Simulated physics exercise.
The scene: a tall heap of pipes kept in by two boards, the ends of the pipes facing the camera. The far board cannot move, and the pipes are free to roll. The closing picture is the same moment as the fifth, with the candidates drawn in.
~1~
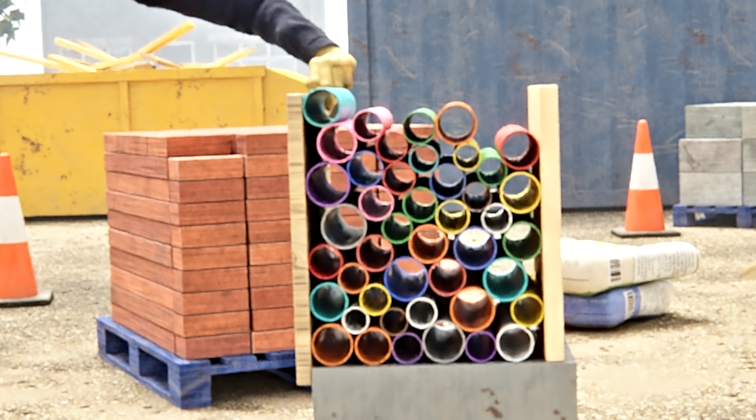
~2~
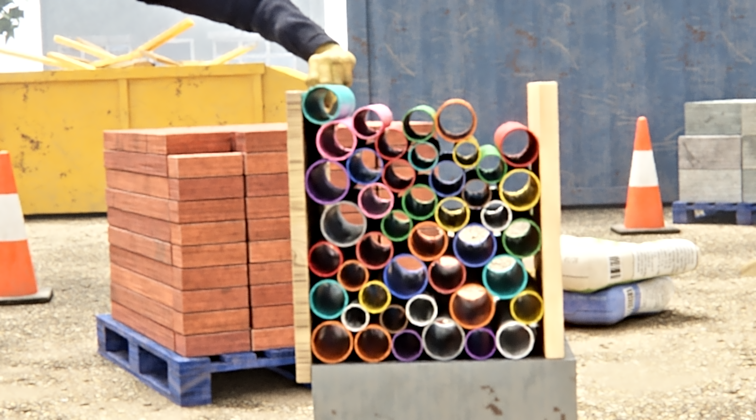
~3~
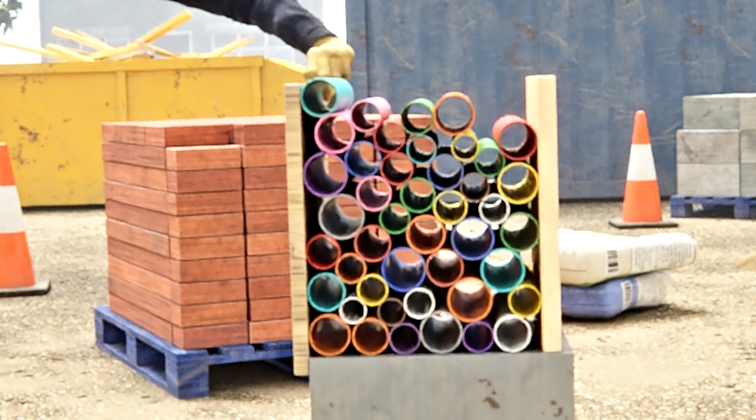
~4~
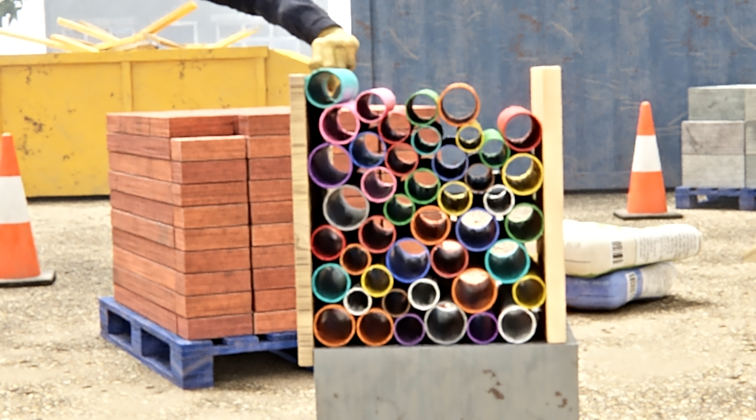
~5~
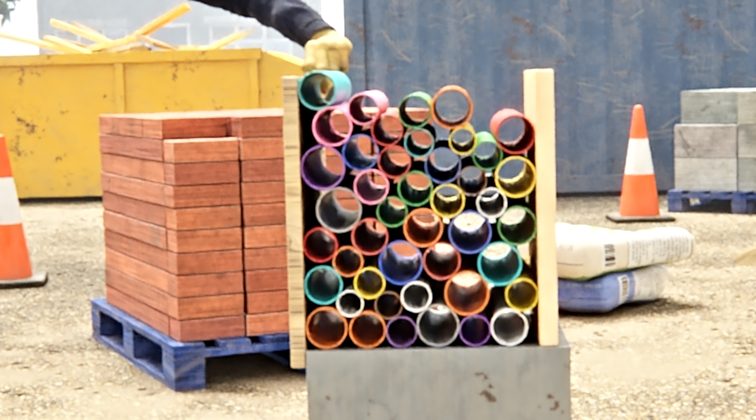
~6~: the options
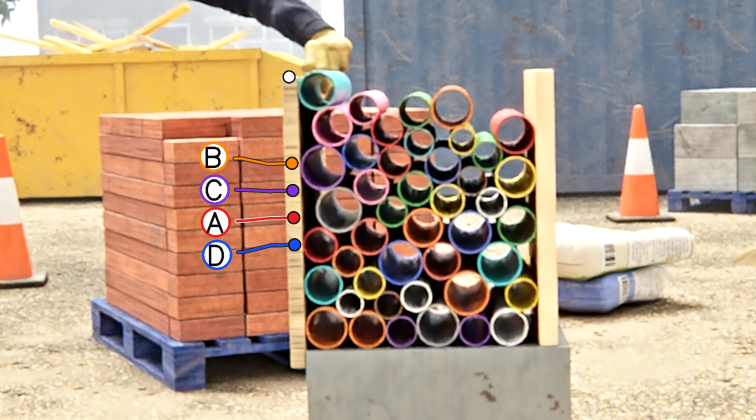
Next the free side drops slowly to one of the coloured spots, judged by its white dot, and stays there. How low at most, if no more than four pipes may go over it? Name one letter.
No lower than C.
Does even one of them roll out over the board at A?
At A: Yes.
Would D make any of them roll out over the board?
At D: Yes.
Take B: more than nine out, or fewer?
At B, fewer than nine.
On the copy, A at (293, 218); B at (292, 163); C at (293, 191); D at (294, 245); the white dot at (289, 77).
On C. First, top of the board (299, 129).
Then, top of the board (301, 188).
Finally, top of the board (301, 190), three out over the board.
By contrast, A more than four out over the board; B three out over the board; D more than four out over the board.
